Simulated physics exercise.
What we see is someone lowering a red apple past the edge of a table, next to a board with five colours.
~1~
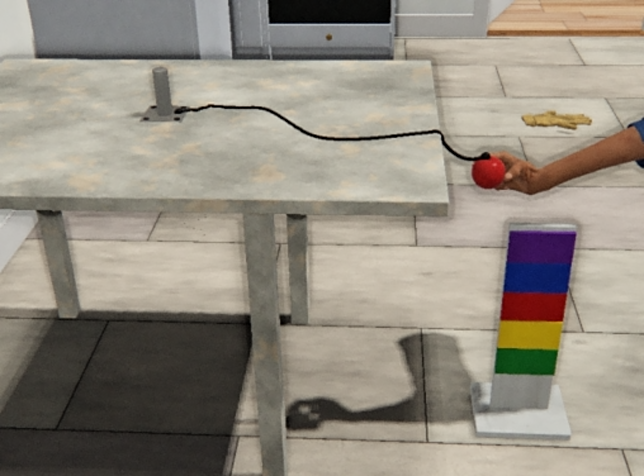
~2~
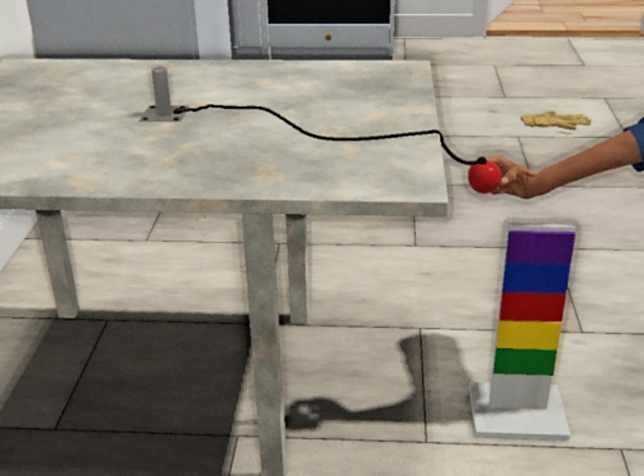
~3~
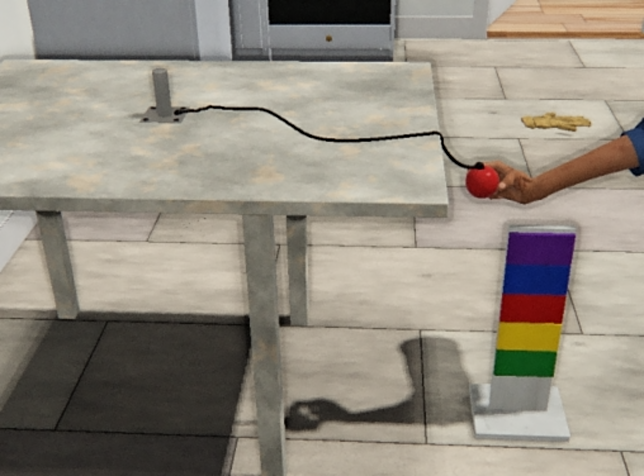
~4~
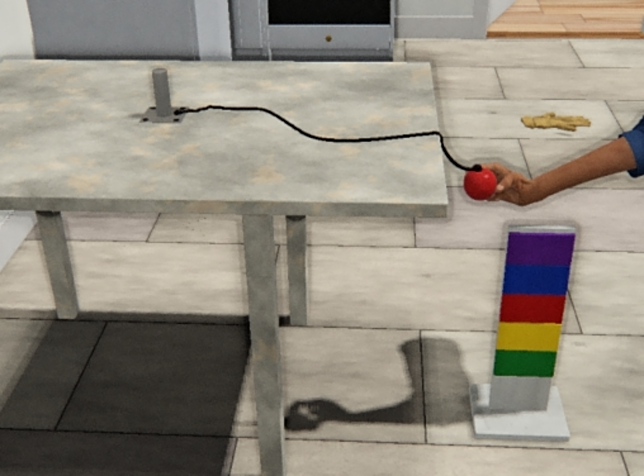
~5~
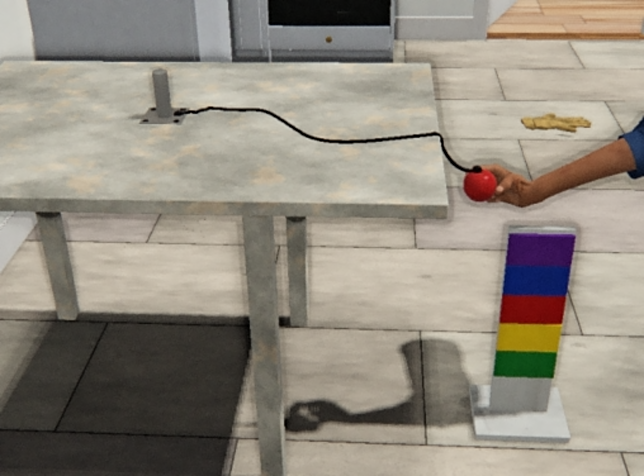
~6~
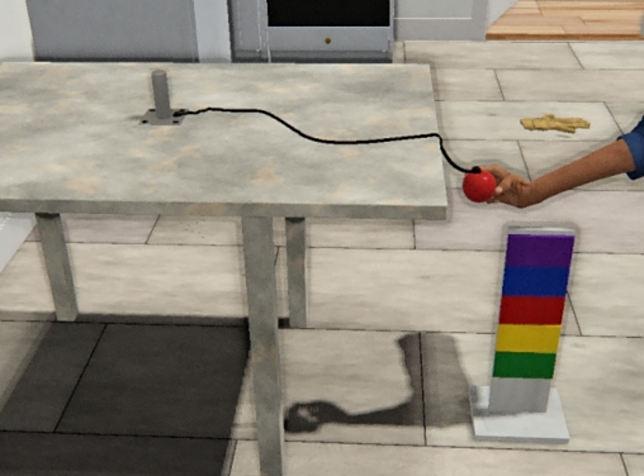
In a room, a hand beside a table moves a corded red ball slightly left and down.
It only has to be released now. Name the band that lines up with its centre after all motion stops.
Purple.
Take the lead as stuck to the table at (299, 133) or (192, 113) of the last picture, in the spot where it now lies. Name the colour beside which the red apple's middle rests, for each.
For the first place it's no band, and for the second purple.
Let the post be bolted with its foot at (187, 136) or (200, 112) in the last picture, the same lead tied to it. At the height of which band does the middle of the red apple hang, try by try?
Going case by case, it's blue and then blue.
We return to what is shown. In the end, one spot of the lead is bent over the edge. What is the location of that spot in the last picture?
The piece you want is at about (399, 139).
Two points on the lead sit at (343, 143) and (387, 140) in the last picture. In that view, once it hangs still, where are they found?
(388, 130), then (431, 133).
Soon after, apple near (446, 236); level with purple.
After that, apple near (433, 244); level with purple.
And then, apple near (418, 246); level with purple.
In the end, apple near (426, 247); level with purple. The lead holds its middle at purple.
